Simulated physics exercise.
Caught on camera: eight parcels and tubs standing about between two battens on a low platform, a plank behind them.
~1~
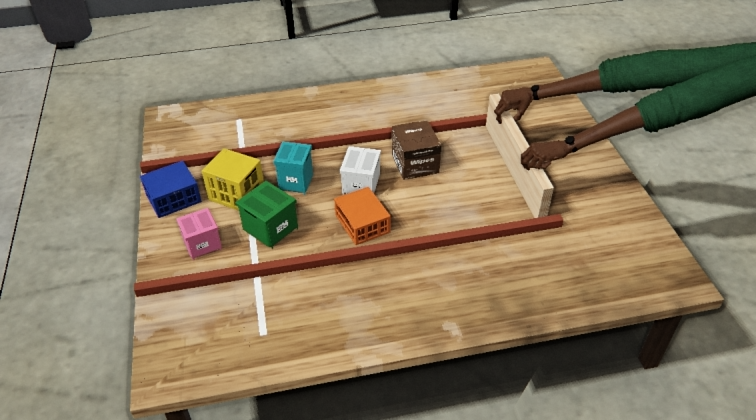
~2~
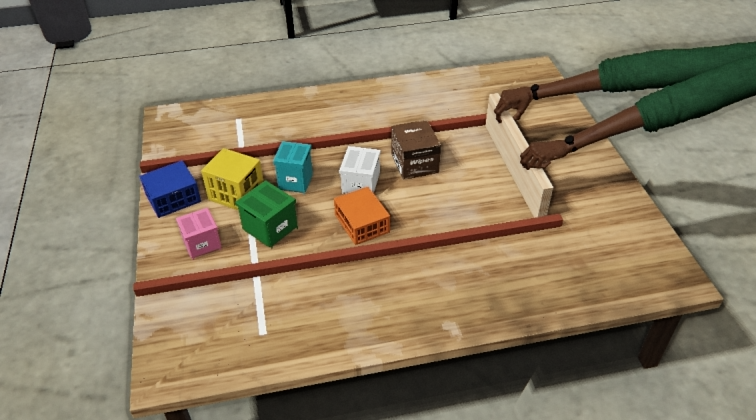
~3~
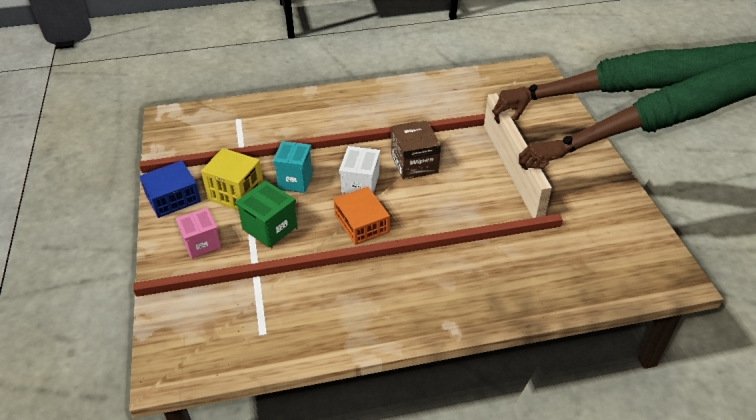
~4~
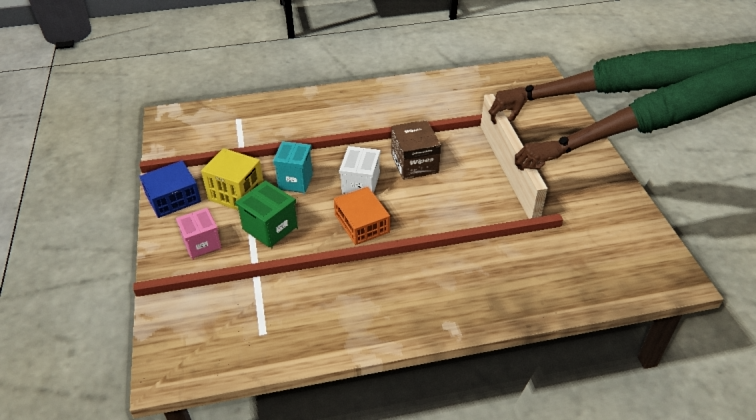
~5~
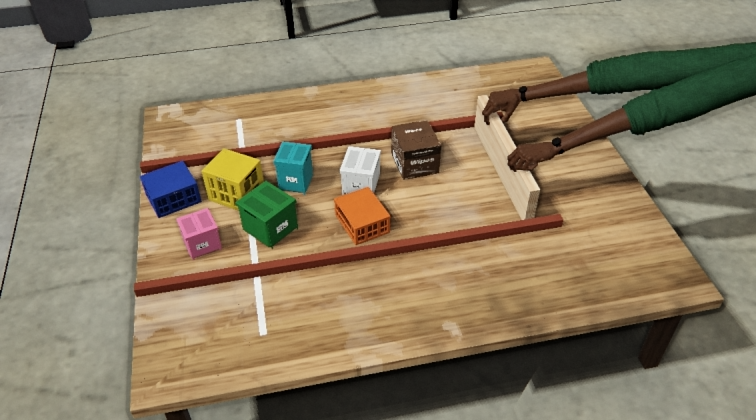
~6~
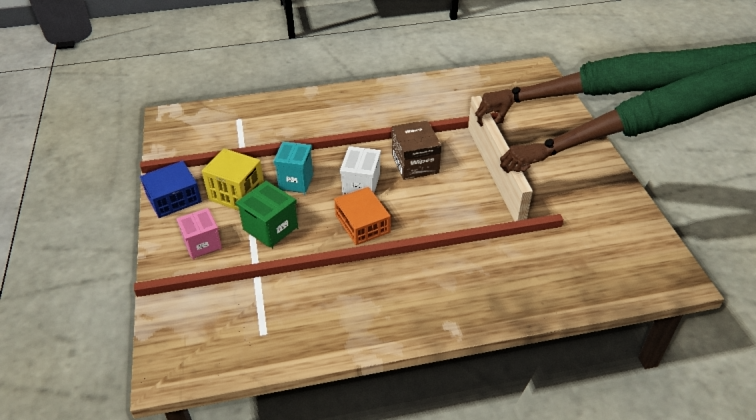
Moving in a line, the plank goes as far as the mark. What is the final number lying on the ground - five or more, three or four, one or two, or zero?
It ends at one or two.
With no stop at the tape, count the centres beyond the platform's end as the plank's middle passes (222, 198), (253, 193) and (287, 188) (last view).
First 3, next 1, last 0.
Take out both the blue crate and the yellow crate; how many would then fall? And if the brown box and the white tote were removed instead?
I'd say 0 the first time and 0 the second time.
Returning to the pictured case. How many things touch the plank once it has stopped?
It is in contact with 2.
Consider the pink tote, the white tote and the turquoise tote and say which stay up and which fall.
Going one by one: The pink tote stays aboard, the white tote stays aboard, and the turquoise tote stays aboard.
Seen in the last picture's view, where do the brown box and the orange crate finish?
Answer: First (225, 177), after that (232, 233).
Soon after, none off yet; blue crate at rest near (171, 189); pink tote at rest near (200, 234); yellow crate at rest near (234, 180).
Then, none off yet; blue crate at rest near (168, 190); pink tote at rest near (200, 234); yellow crate moved a little near (213, 178).
By the end, the number that fall off is one or two; fallen, blue crate.
